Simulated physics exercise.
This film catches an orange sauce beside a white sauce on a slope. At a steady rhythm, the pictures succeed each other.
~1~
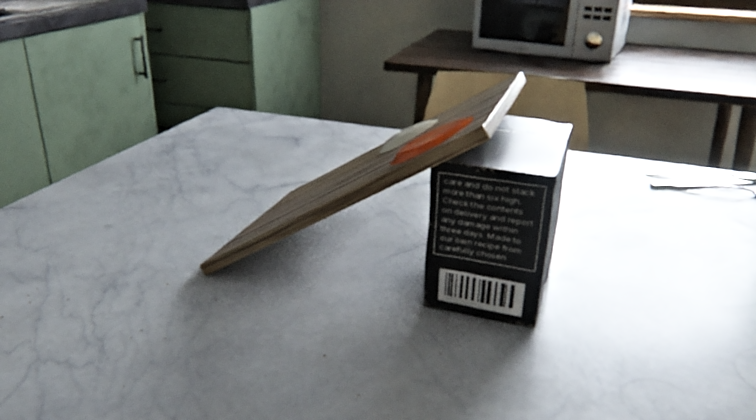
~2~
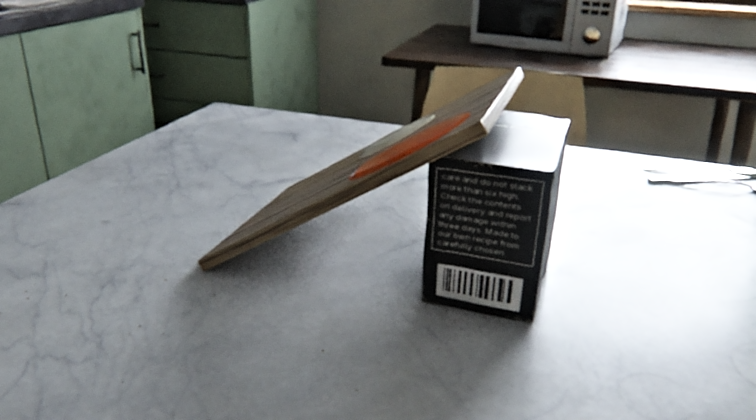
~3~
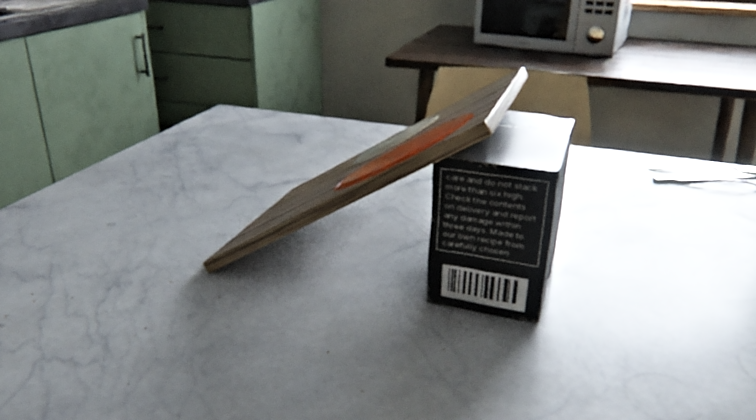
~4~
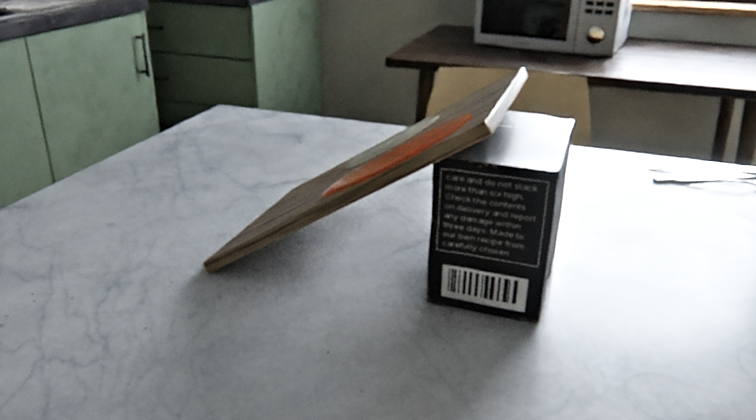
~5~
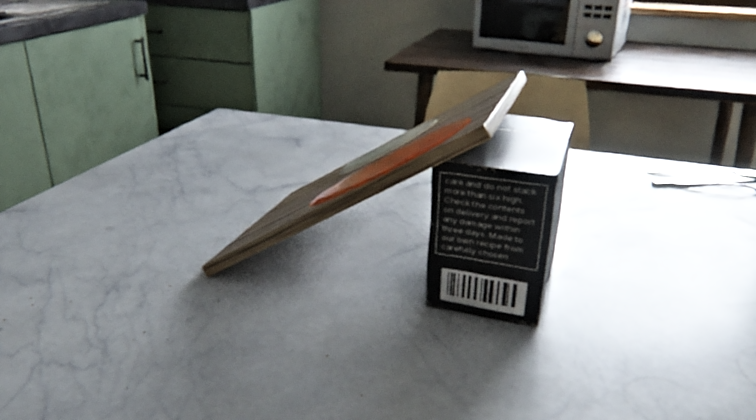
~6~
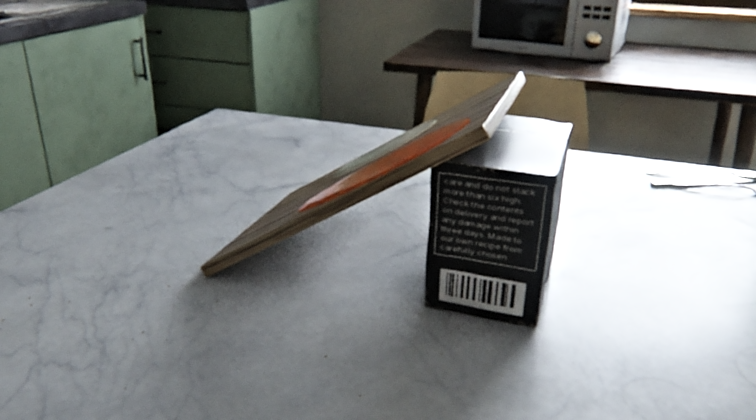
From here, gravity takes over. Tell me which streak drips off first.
Watch the one at the fore - it will make it down first.
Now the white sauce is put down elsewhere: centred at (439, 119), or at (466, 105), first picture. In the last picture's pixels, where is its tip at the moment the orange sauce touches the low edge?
First try near (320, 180), second try near (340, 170).
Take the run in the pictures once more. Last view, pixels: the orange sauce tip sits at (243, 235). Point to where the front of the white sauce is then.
Tip, last frame: Approx. (303, 190) px.
Soon after, the orange sauce is three quarters of the way down; the white sauce is three quarters of the way down.
Later, the orange sauce is close to the edge; the white sauce is three quarters of the way down.
In the end, the orange sauce is at the low edge; the white sauce is close to the edge.
